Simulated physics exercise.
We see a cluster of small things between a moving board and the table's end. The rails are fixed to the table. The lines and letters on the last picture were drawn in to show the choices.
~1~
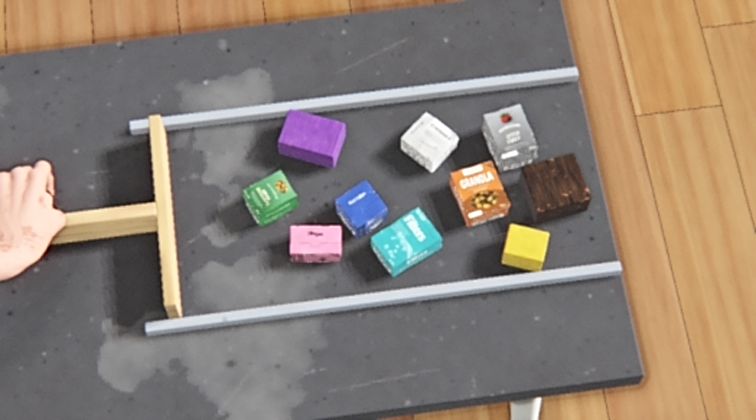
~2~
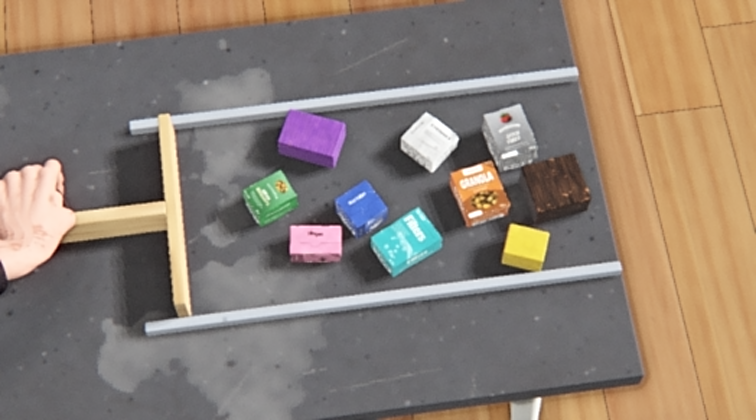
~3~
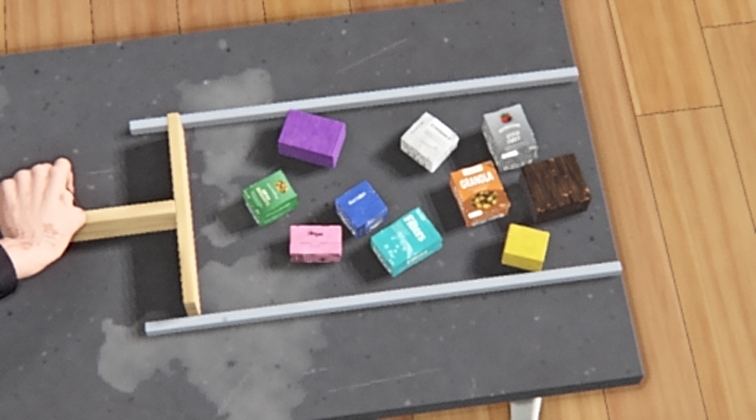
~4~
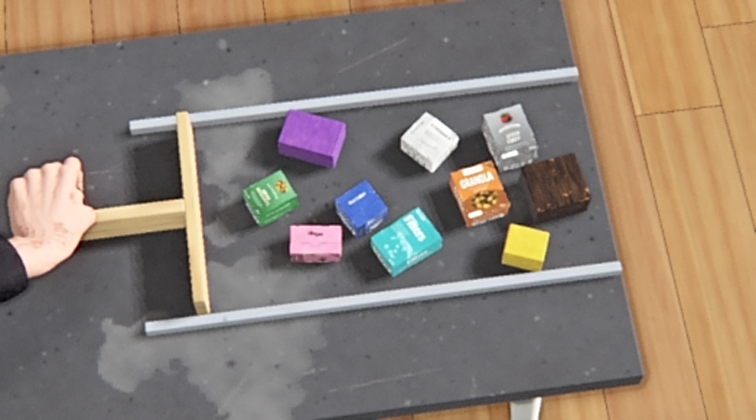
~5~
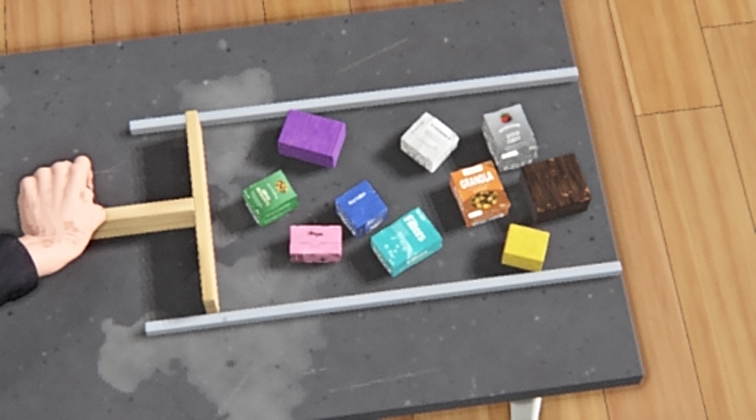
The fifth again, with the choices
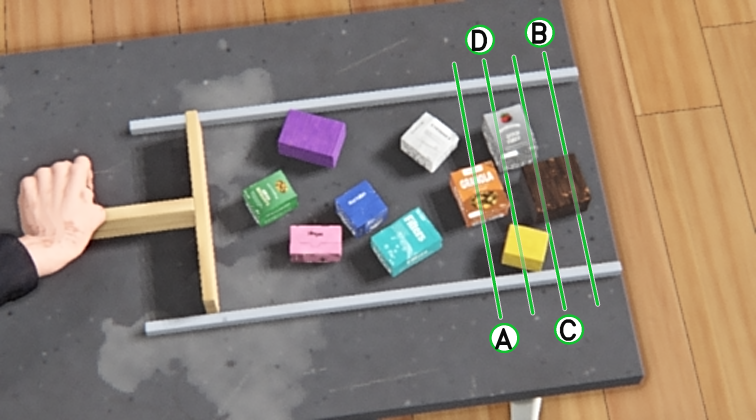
A hand slowly pushing a wooden board rightward between two rails on a dark table, toward small colourful boxes that remain still.
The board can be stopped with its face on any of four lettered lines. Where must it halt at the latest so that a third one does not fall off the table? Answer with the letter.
No third one falls up to A.
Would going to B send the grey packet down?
Yes.
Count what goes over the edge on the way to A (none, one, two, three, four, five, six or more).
In all, one.
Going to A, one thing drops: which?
It is the black block.
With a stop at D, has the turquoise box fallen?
No.
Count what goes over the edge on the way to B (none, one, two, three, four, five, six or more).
In all, six or more.
On the marked copy, A at (476, 186); B at (570, 174); C at (538, 178); D at (507, 182).
With A. Early on, board (298, 190); purple block (331, 133); pink box (336, 241).
Further on, board (397, 178); black block (562, 188); grey packet (521, 136).
At the end, board (473, 169); black block over the edge; yellow block (615, 243); one fallen.
As for the rest, B drops eight; C drops six; D drops four.
